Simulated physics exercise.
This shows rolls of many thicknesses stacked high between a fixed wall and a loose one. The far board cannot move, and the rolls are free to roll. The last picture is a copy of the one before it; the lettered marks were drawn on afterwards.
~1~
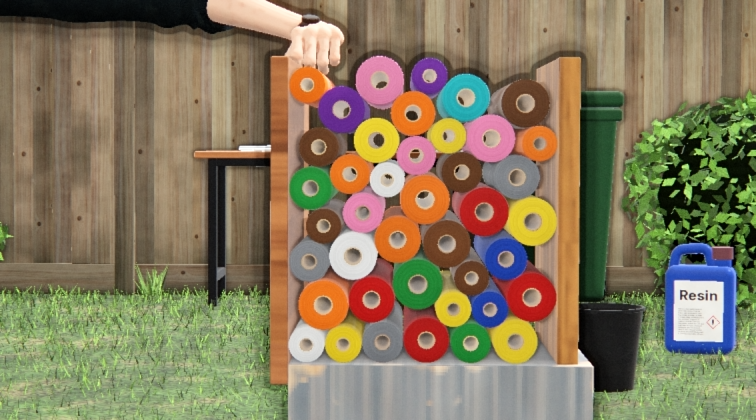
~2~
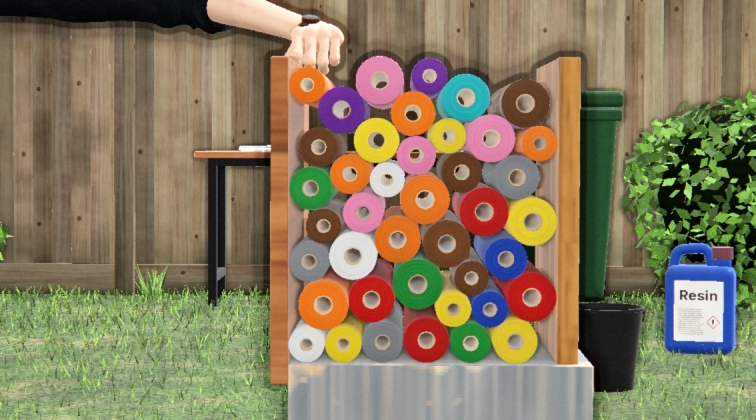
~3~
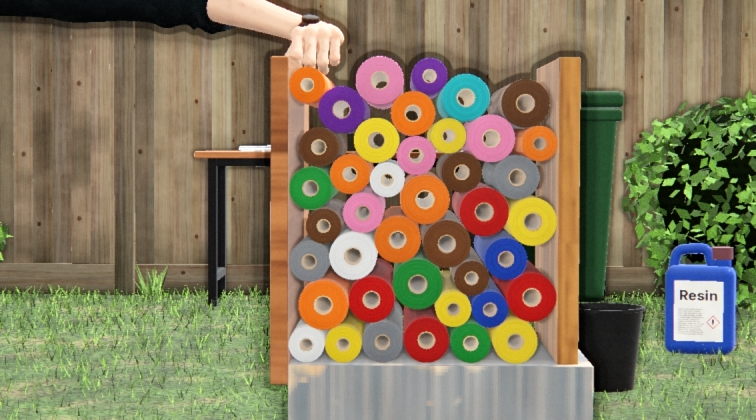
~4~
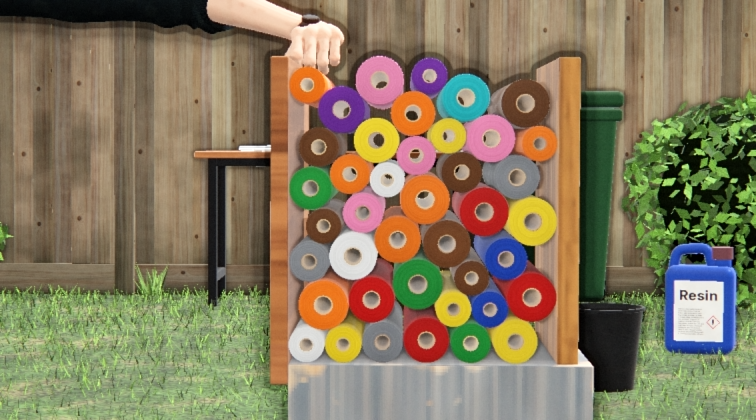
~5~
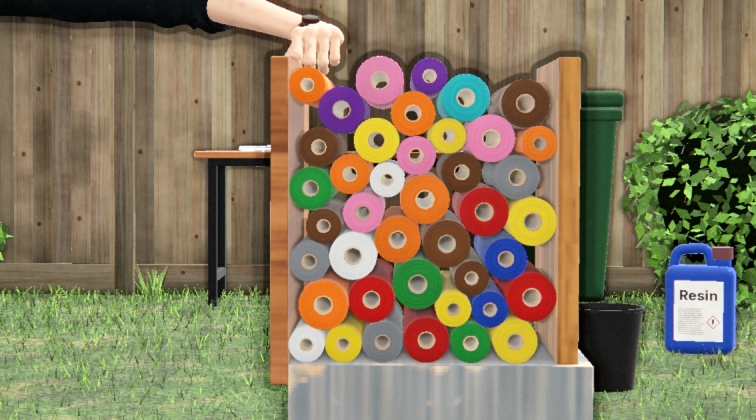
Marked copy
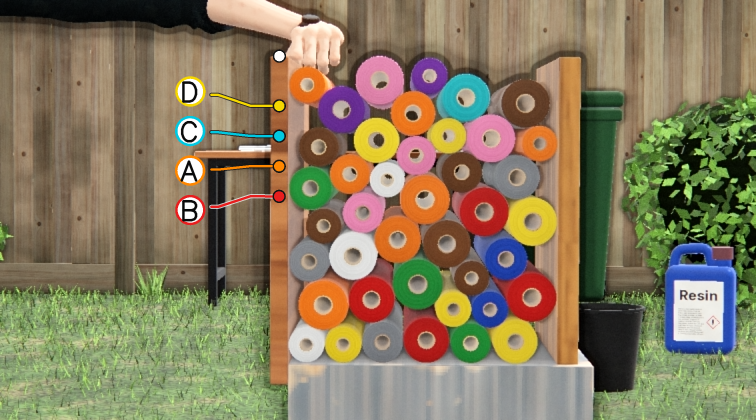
In a fenced yard, a hand rests atop stacked colourful rolls between boards, and nothing visibly moves.
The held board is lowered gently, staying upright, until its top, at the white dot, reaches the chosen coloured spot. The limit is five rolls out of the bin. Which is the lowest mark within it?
B is the limit.
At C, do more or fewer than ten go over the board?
It loses fewer than ten.
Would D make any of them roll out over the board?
No.
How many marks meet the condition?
The number is four.
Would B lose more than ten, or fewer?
It loses fewer than ten.
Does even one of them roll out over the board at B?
Yes.
On the marked copy, A at (280, 166); B at (279, 196); C at (280, 136); D at (280, 106); the white dot at (280, 56).
Following B. Soon after the start, top of the board (289, 121).
Later, top of the board (289, 193).
In the end, top of the board (289, 196), four out over the board.
As for the rest, A one out over the board; C one out over the board; D none out over the board.
